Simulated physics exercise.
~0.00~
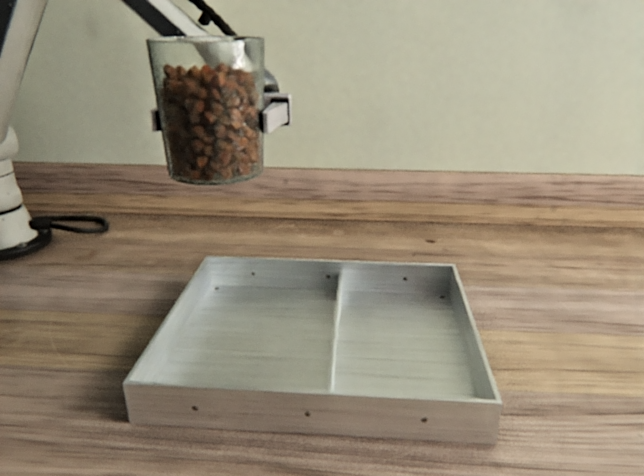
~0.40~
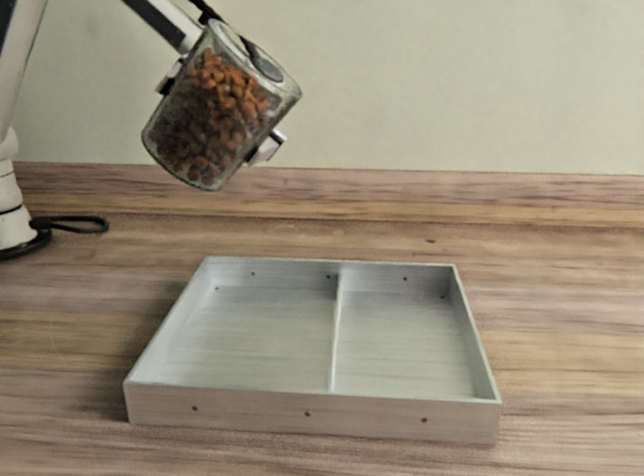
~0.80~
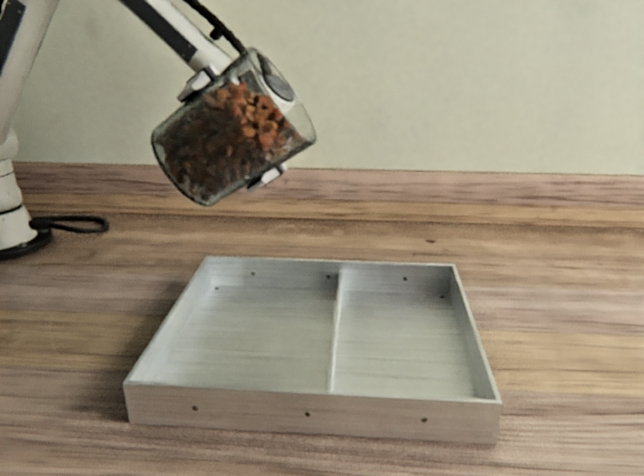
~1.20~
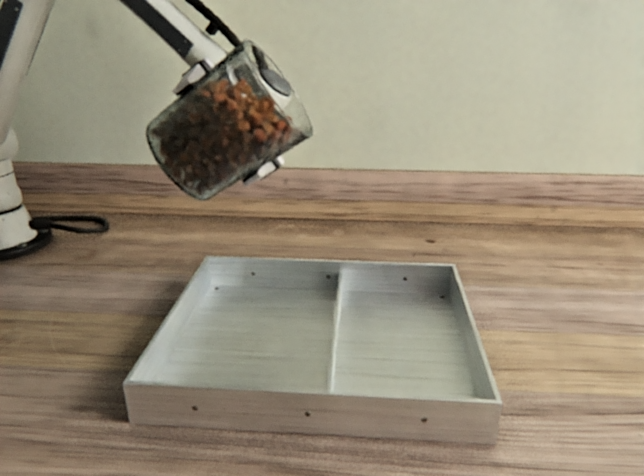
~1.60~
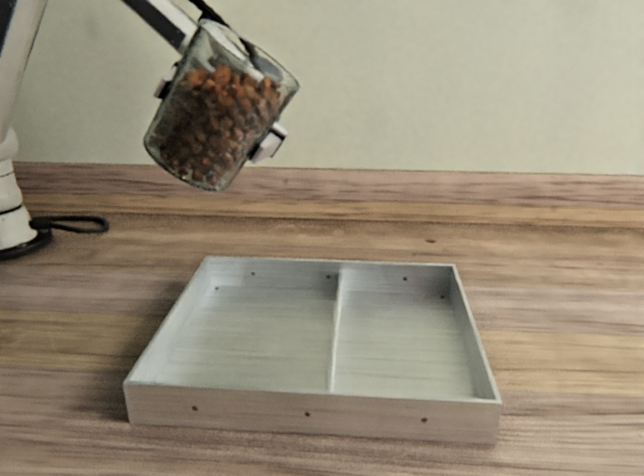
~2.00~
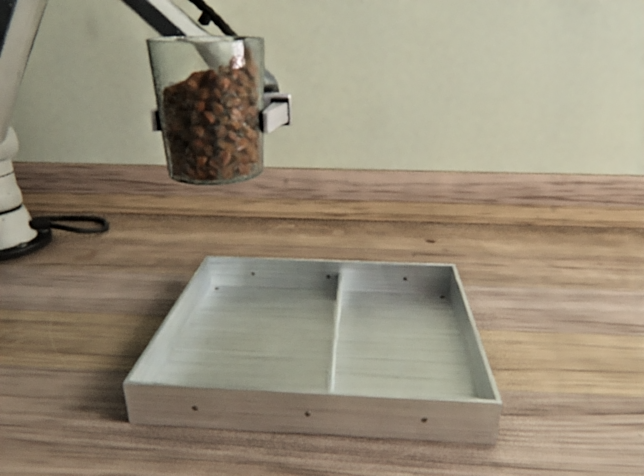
Robot arm tilting a clear beaker of brown pellets above an empty divided tray, then returning it upright with the pellets still inside.
